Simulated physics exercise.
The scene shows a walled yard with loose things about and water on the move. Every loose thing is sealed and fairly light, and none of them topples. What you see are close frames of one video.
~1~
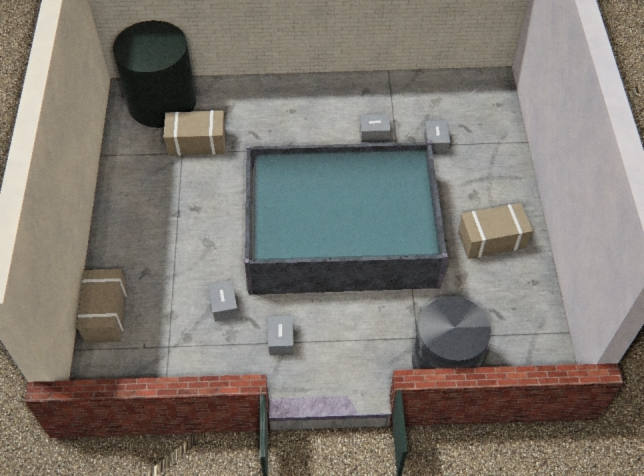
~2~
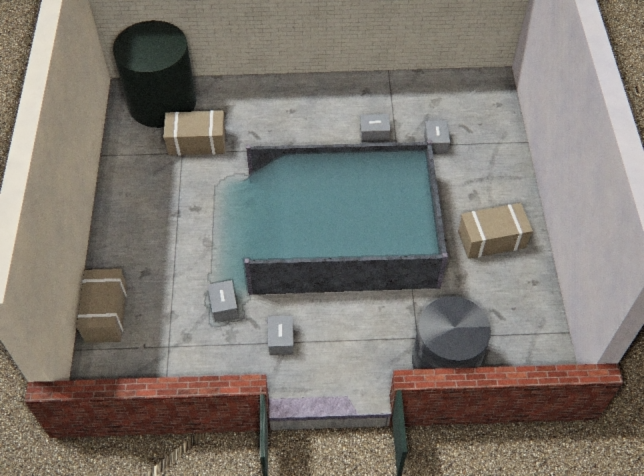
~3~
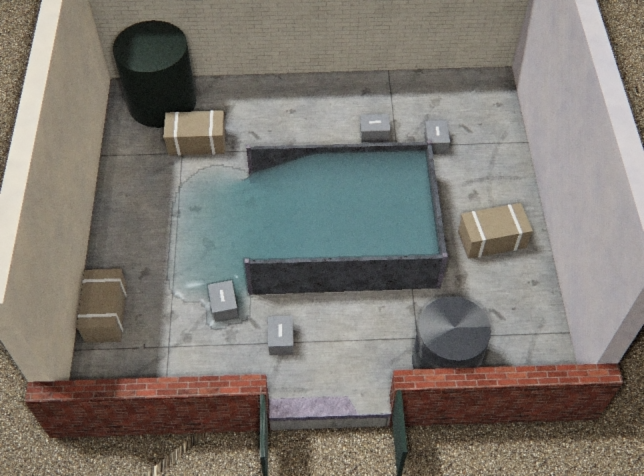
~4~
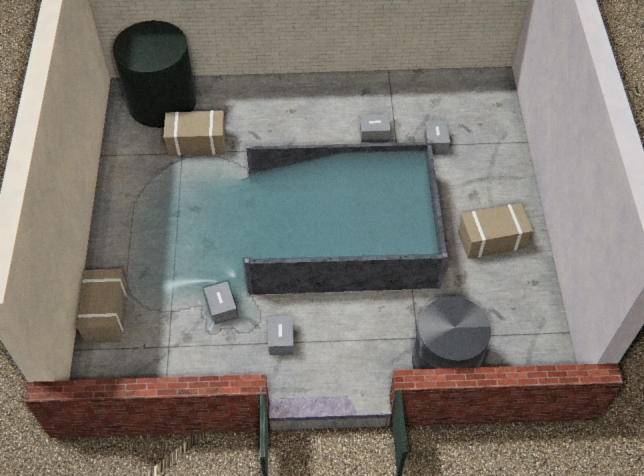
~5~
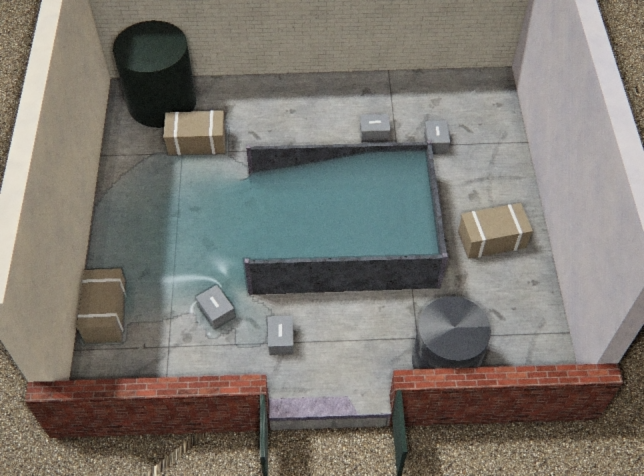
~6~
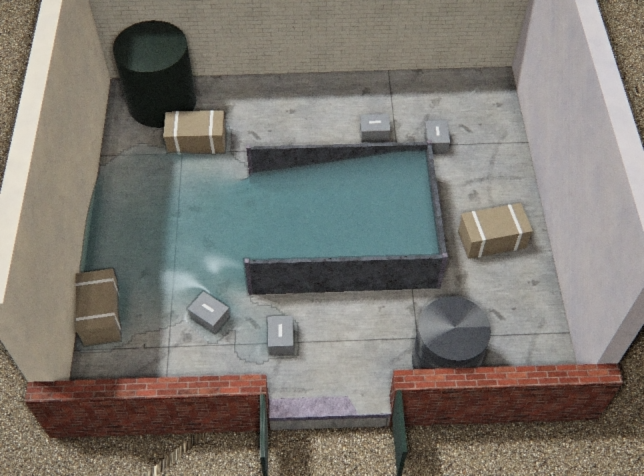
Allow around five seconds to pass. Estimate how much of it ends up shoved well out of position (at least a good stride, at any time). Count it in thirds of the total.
Portion: One third through two thirds.
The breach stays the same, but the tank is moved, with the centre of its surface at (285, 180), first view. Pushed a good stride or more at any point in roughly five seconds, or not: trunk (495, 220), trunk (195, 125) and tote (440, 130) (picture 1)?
The three, one by one: Short of that, past that mark and short of that.
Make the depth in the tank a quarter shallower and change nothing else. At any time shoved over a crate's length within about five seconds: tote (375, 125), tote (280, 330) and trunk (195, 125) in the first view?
First one stopped before it, second one reached the mark, third one reached the mark.
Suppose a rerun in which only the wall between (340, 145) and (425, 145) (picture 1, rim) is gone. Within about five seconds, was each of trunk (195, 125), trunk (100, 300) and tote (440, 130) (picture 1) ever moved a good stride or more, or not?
In turn: Moved that far, moved that far, moved that far.
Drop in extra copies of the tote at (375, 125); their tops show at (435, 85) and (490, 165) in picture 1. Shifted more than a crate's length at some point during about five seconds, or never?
Result by copy: Didn't cover it; didn't cover it.
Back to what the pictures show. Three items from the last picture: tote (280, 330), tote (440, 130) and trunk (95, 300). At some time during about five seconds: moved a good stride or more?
The first is driven that far, the second not so far, and the third driven that far.
A moment on, 0 of 7 are well off their spots; 0 afloat.
Next, 2 of 7 are well off their spots; 1 afloat.
Later, 3 of 7 are well off their spots; 1 afloat.
In the end, 3 of 7 are well off their spots, and 4 have been at some point; 3 afloat.
